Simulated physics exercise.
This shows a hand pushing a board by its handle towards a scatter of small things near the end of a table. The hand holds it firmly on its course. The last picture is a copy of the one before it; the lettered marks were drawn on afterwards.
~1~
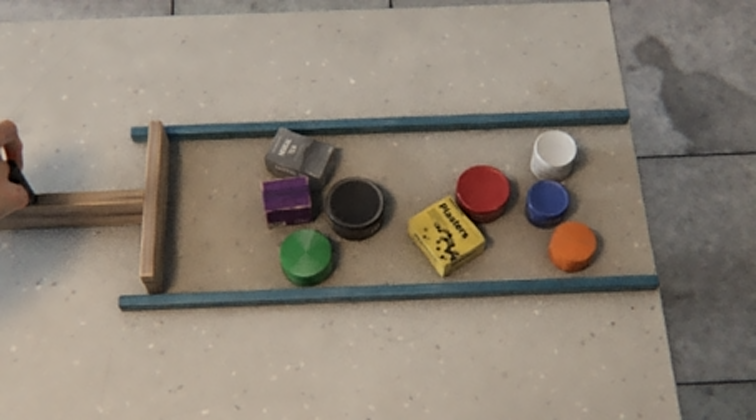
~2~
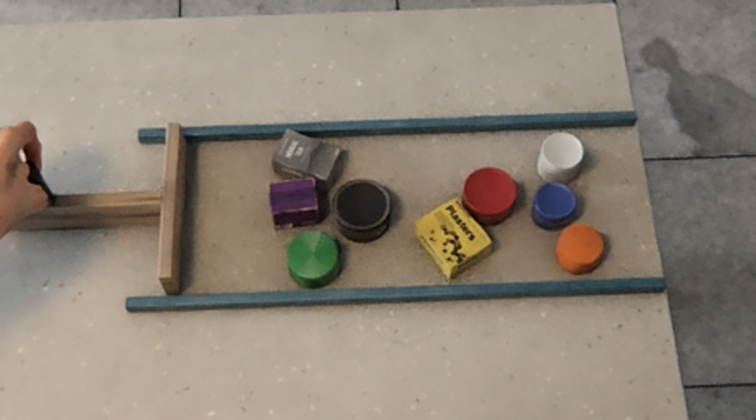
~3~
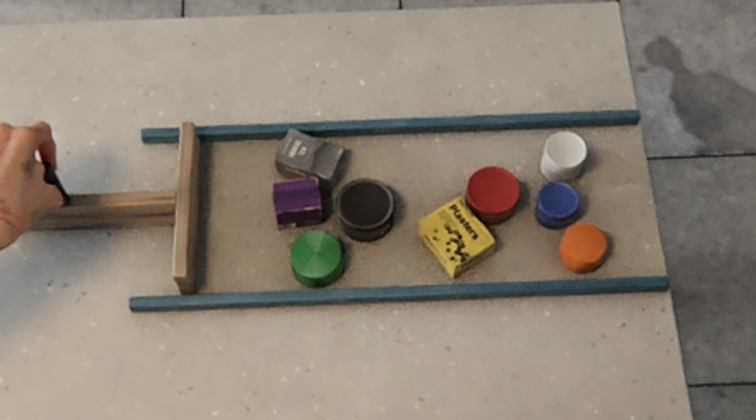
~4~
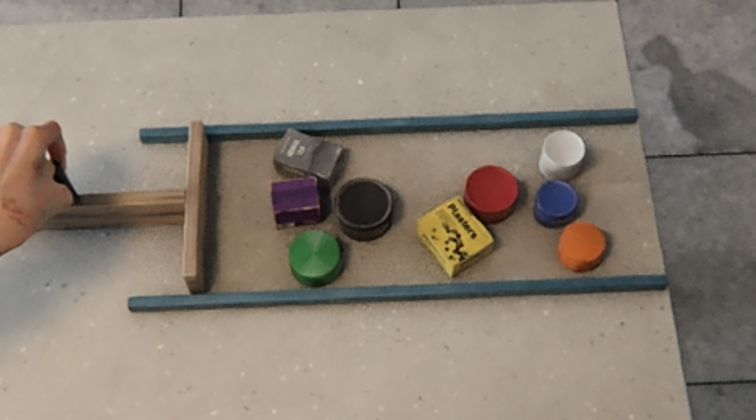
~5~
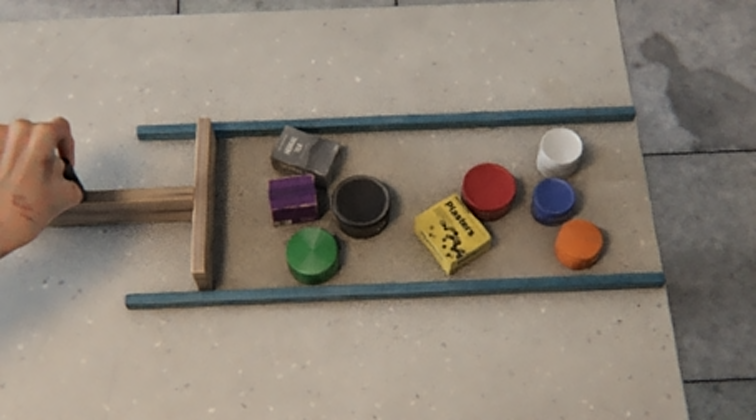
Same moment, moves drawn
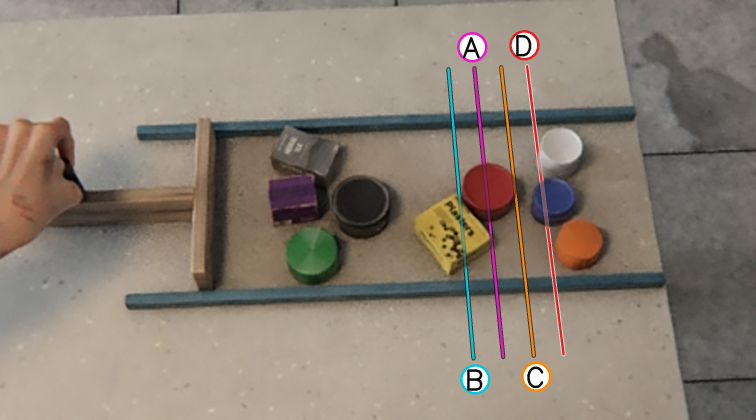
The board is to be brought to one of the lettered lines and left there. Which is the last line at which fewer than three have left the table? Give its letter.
At C, and not beyond.
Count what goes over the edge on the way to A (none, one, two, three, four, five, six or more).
By then, none.
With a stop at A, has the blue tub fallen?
By then, no.
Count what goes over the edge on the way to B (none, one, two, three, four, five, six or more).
By then, none.
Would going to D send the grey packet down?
No.
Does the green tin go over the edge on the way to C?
No.
On the copy, A at (488, 203); B at (460, 204); C at (516, 202); D at (544, 201).
On C. First, board (314, 188); grey packet (354, 147); green tin (349, 255).
Then, board (428, 183); blue tub (601, 217); white tub (574, 148).
Finally, board (515, 179); blue tub over the edge; red tub (645, 193); one fallen.
By contrast, A is within the limit but short; B is within the limit but short; D drops three.
